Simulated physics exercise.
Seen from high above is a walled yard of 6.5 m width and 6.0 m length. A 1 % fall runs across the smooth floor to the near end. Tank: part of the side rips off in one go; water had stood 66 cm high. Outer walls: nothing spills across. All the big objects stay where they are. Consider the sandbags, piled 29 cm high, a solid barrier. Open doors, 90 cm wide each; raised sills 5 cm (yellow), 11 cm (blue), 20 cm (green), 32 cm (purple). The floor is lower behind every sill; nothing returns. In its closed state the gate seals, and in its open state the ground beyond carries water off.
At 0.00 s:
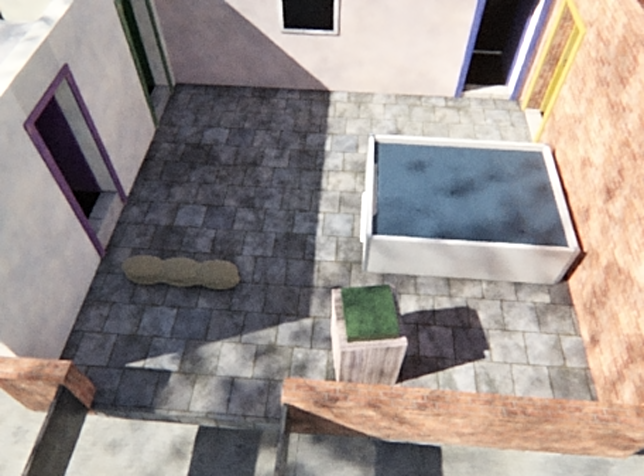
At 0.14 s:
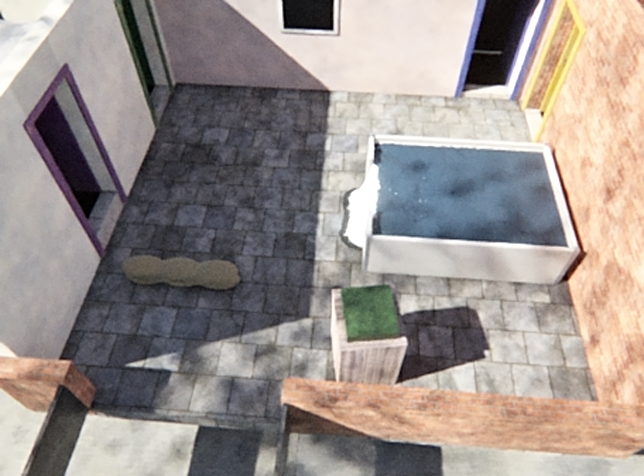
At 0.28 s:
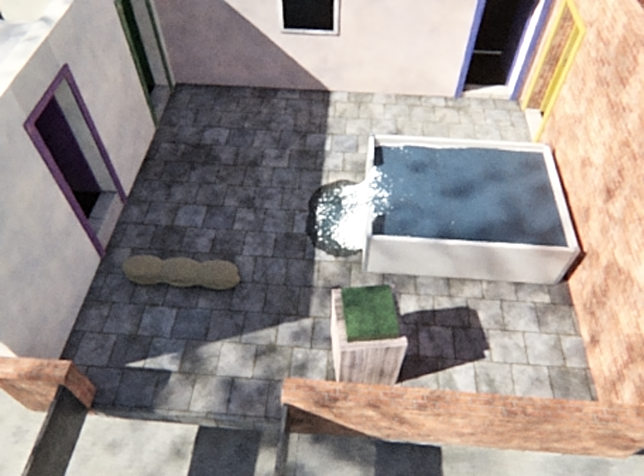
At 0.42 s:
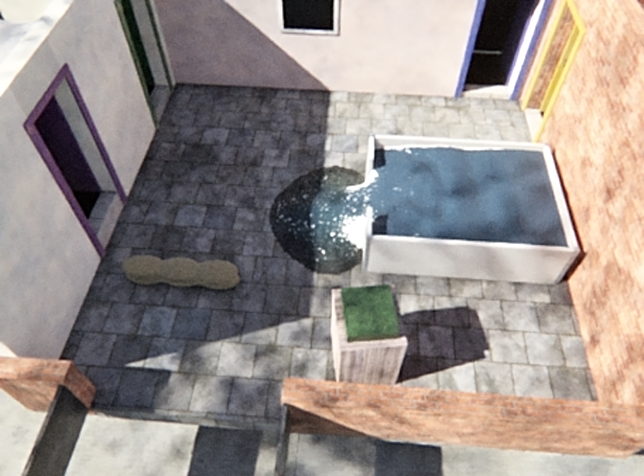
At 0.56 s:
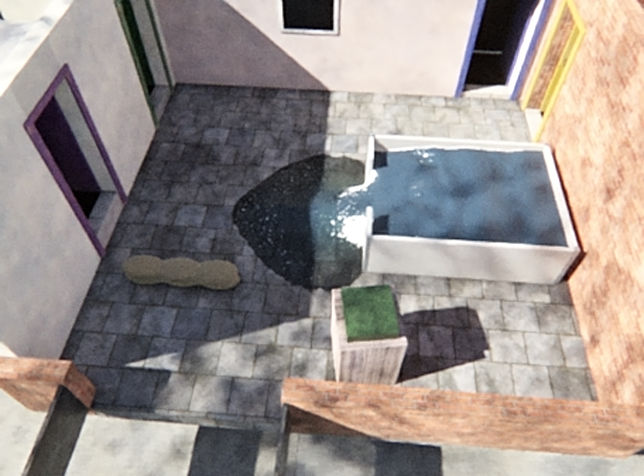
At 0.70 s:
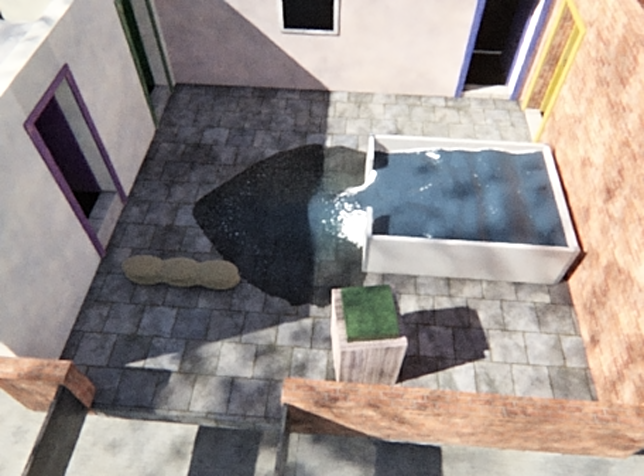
Water bursts from the left end of a white-walled tank of blue water at the right of a paved grey courtyard, seen from high above. Around it are pale walls with purple, green, blue and yellow door surrounds, low reddish brick walls, tan sandbags and a green-topped box. White froth gushes out, then a dark sheet spreads leftward over the paving towards the sandbags, while the camera stays still.
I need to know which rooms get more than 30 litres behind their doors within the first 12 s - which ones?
Yellow door: Beyond the allowance; blue door: Within the allowance; green door: Within the allowance; purple door: Within the allowance.
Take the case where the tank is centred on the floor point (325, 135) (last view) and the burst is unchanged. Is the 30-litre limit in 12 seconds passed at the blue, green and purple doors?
Lab note: Vs limit, blue door limit held; green door limit broken; purple door limit held.
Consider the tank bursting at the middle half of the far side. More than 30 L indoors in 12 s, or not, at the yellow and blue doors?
Yellow beyond, blue beyond.
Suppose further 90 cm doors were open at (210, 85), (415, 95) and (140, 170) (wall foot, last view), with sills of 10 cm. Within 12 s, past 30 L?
Taking them in order, the first gets enough, the second too little and the third enough.
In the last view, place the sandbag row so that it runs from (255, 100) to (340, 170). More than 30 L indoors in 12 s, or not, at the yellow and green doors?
So the yellow door comes out low enough while the green door comes out low enough.
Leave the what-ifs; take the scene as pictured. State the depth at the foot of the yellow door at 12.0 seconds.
Reading: Close to 11.0 cm.
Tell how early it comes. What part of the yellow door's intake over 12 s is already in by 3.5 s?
About 0 per cent.
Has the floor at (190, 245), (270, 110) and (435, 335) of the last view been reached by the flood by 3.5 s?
Point 1: Reached; point 2: Reached; point 3: Unreached.
After 1.4 s water covers 35 % of the floor and is deepest (39 cm) near (358, 218); yellow door not reached, blue door not reached, green door not reached, purple door 20 cm at the sill, 0 L in.
After 2.2 s water covers 50 % of the floor and is deepest (38 cm) near (106, 251); yellow door not reached, blue door not reached, green door 15 cm at the sill, 0 L in, purple door 30 cm at the sill, 0 L in.
After 3.5 s water covers 50 % of the floor and is deepest (26 cm) near (139, 264); yellow door not reached, blue door not reached, green door 19 cm at the sill, 1 L in, purple door 20 cm at the sill, 3 L in.
After 7.0 s water covers 75 % of the floor and is deepest (18 cm) near (535, 162); yellow door 10 cm at the sill, 2 L in, blue door 3 cm at the sill, 0 L in, green door 14 cm at the sill, 3 L in, purple door 15 cm at the sill, 3 L in.
After 12.0 s water covers 85 % of the floor and is deepest (12 cm) near (470, 166); yellow door 11 cm at the sill, 85 L in, blue door 9 cm at the sill, 0 L in, green door 7 cm at the sill, 3 L in, purple door 10 cm at the sill, 3 L in.
